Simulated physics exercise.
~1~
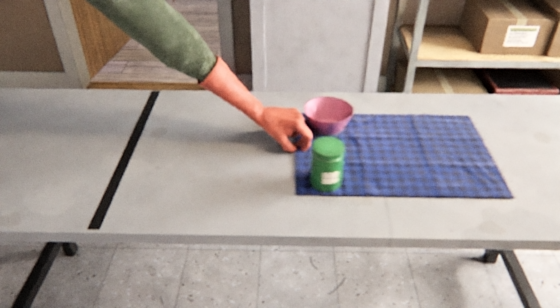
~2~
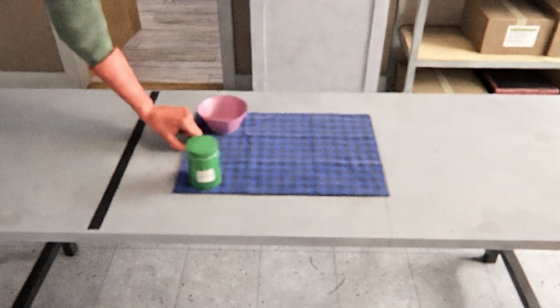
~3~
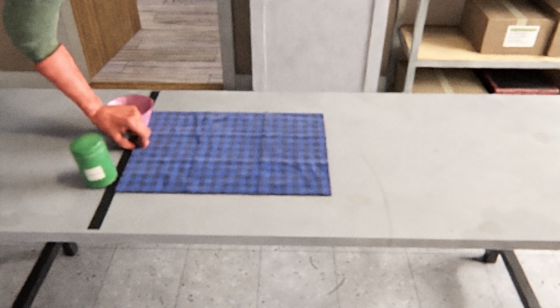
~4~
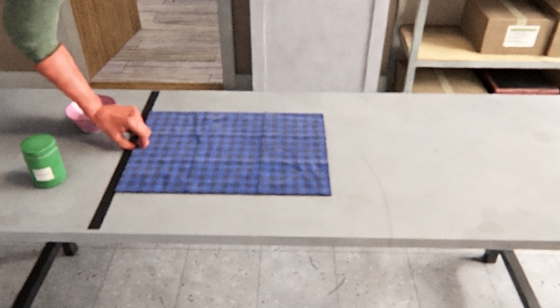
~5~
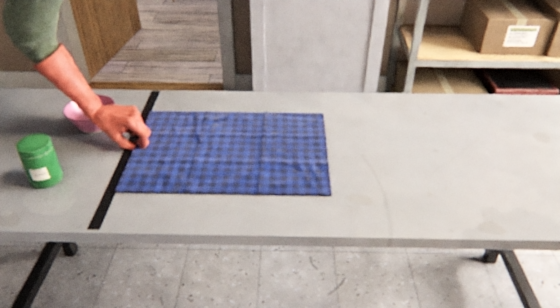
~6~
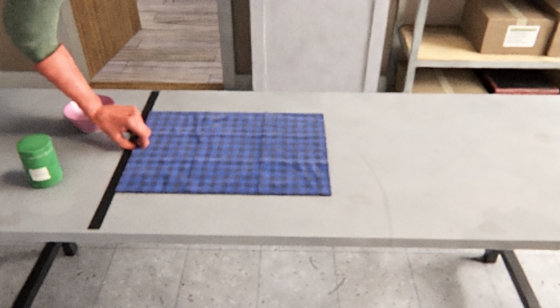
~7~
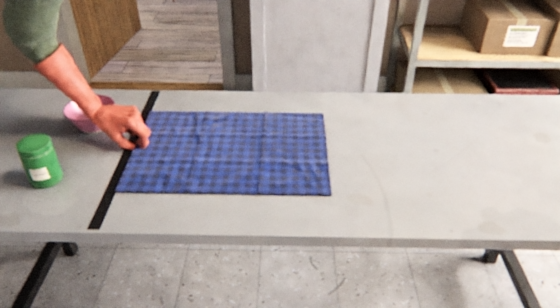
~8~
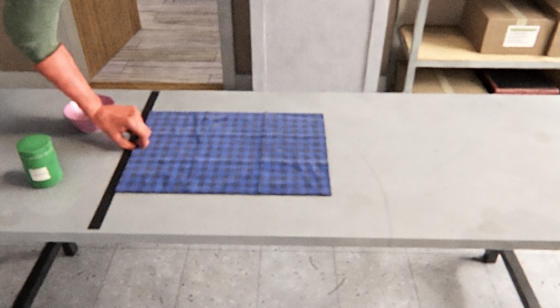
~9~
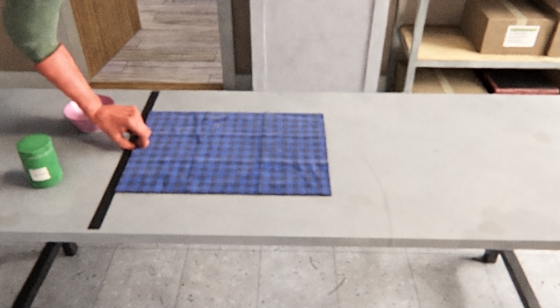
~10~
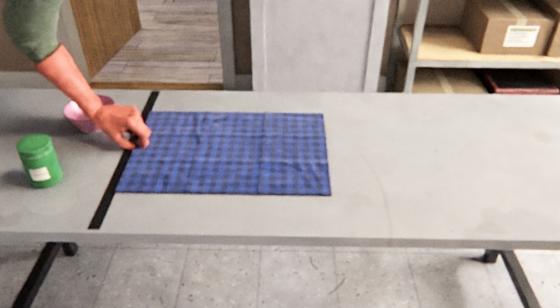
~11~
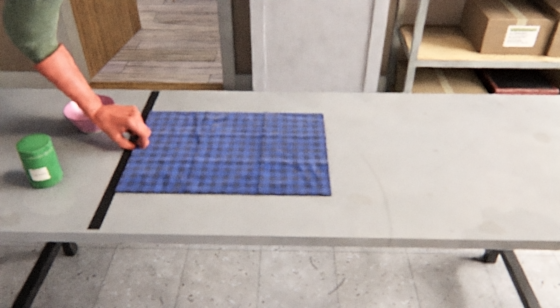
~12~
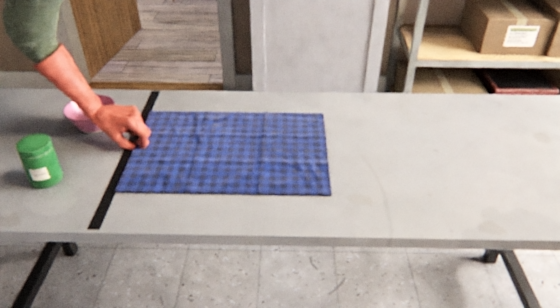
In the video, a hand drags a blue checked cloth carrying a pink bowl and a green jar left across a table, stopping abruptly at a black tape line. Both objects slide off the cloth's front edge and come to rest beyond the tape, the jar still upright.
